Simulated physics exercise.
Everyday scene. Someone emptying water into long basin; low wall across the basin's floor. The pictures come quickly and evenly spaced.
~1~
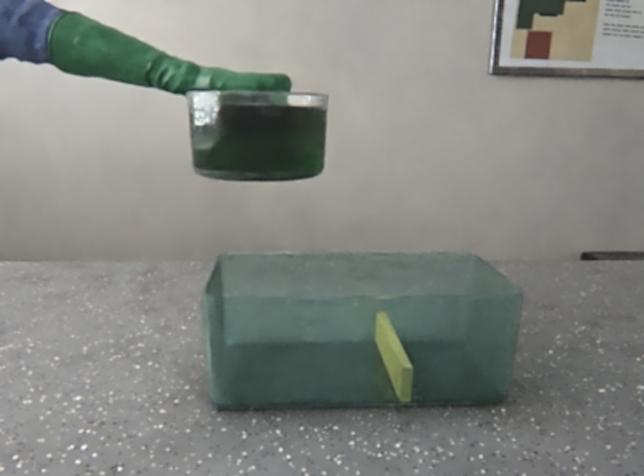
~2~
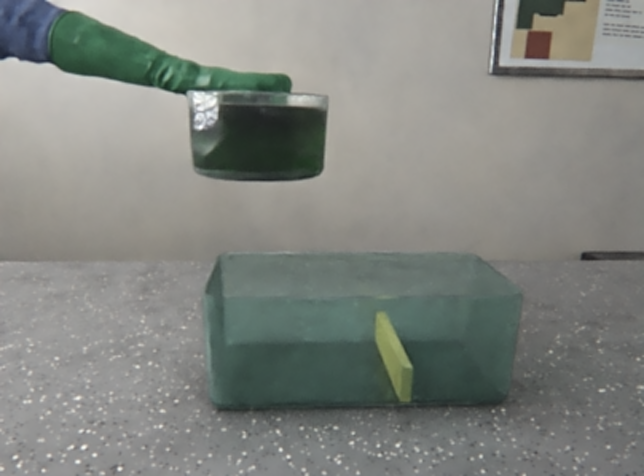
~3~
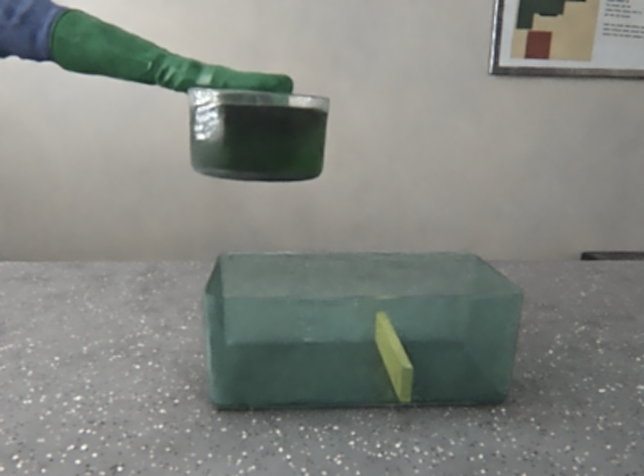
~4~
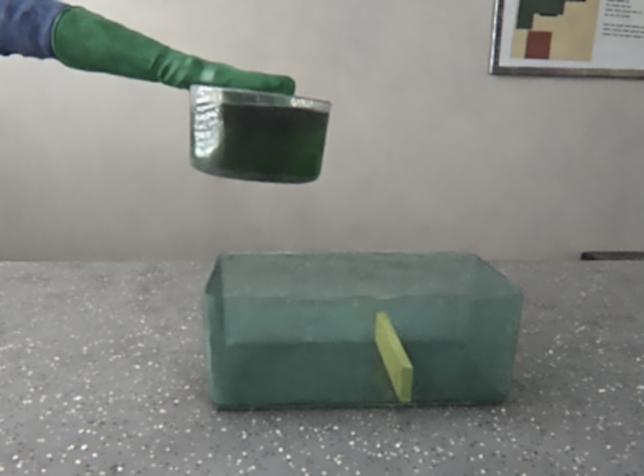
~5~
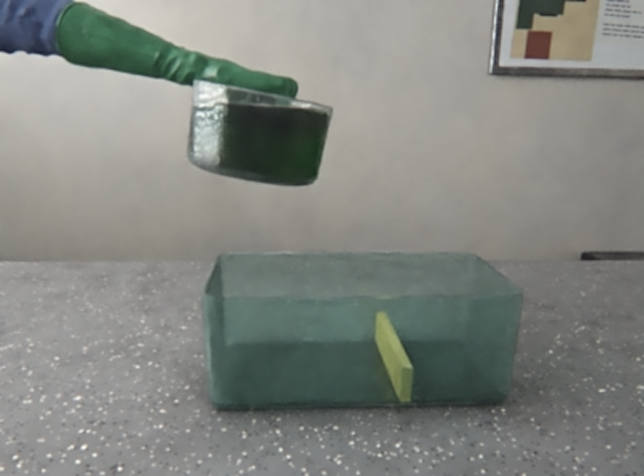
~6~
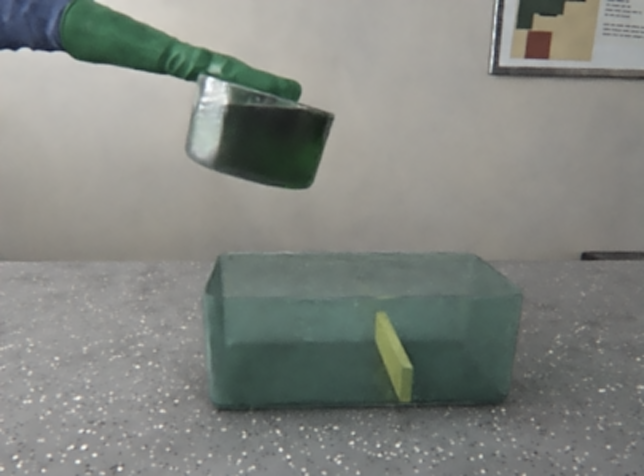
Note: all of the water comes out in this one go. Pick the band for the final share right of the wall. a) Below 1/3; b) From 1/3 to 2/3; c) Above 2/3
The answer is b.
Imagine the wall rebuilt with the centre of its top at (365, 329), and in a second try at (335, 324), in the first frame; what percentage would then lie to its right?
Respectively 75 and 95 per cent, approximately.
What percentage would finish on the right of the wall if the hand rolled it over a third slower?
About 50 %.
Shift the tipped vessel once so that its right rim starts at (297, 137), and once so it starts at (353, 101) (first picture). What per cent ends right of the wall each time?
The first start yields 5 per cent, the second 60 per cent.
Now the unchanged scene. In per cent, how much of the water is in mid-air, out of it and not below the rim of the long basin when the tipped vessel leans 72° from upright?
Estimate: Some 35 per cent.
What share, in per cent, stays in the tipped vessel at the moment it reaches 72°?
55 per cent or so.
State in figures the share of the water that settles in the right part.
About 45 per cent.
A moment on, the tilt is 72° and 57 per cent is still to pour, 5 is left of the wall and 4 right of it.
Next, the tilt is 96° and 14 per cent is still to pour, 29 is left of the wall and 43 right of it.
Then the tilt is 96° and 3 per cent is still to pour, 49 is left of the wall and 44 right of it.
Later the tilt is 96° and 1 per cent is still to pour, 54 is left of the wall and 44 right of it.
Finally, 55 per cent lies left of the wall, 44 right of it and 1 outside.
